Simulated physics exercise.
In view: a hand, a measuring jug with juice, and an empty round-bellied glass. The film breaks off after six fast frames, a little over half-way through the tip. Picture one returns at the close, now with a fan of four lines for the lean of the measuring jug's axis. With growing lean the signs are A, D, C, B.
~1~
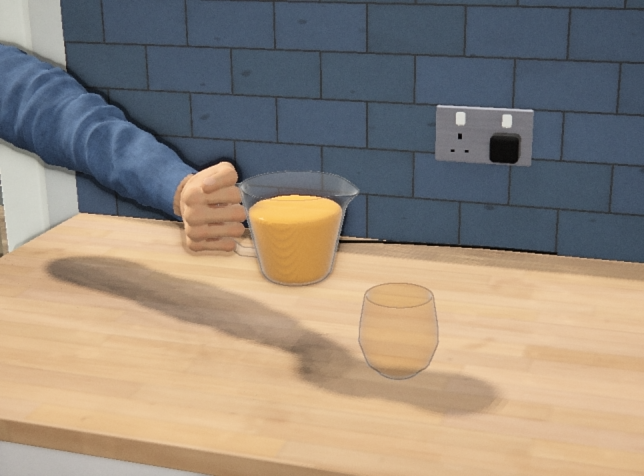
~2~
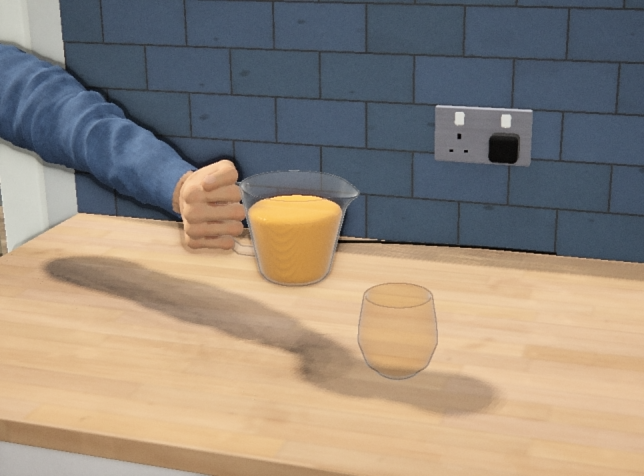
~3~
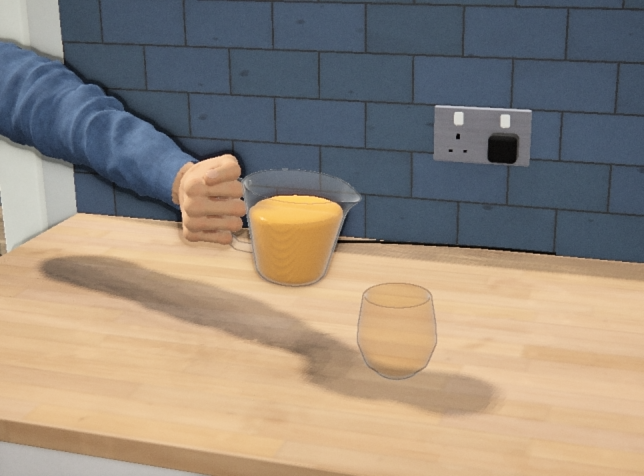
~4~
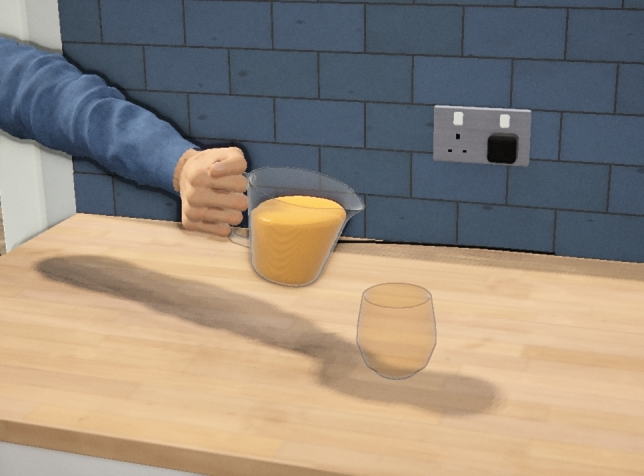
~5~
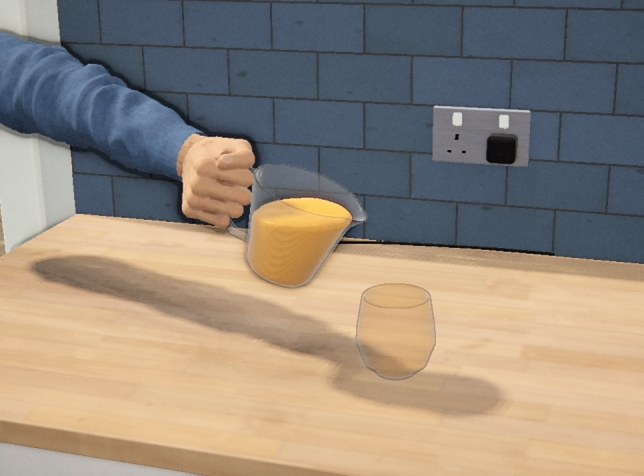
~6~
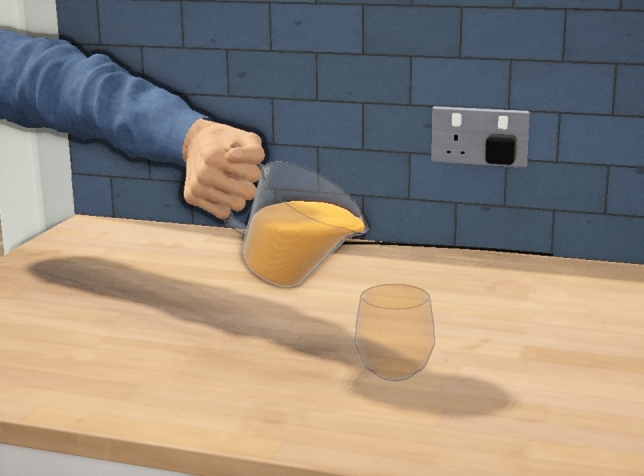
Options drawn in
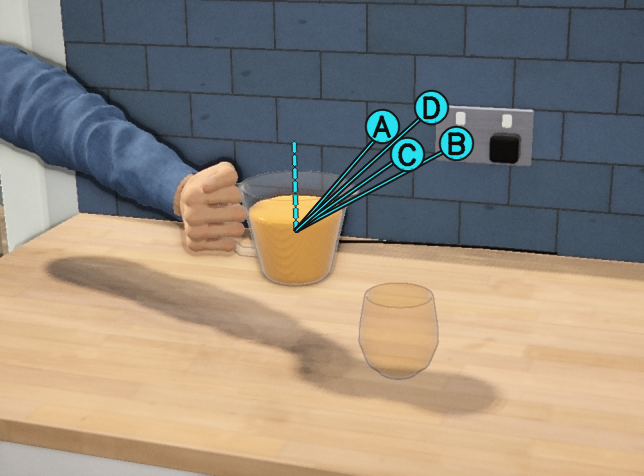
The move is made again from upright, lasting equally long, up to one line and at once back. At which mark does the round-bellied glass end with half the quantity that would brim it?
It is C.
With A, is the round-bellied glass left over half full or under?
Under.
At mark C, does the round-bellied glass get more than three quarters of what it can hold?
No, it does not.
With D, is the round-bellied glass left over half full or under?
Under half.
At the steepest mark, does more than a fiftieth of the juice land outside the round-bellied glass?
No, it does not.
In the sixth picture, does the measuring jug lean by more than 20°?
Yes, it does.
On the marked copy, A at (373, 141); B at (442, 152); C at (392, 162); D at (418, 119).
For mark A, the round-bellied glass ends with about 22 % of what it can hold.
For mark B, the round-bellied glass ends with about 64 % of what it can hold.
For mark C, the round-bellied glass ends with about 49 % of what it can hold.
For mark D, the round-bellied glass ends with about 35 % of what it can hold.
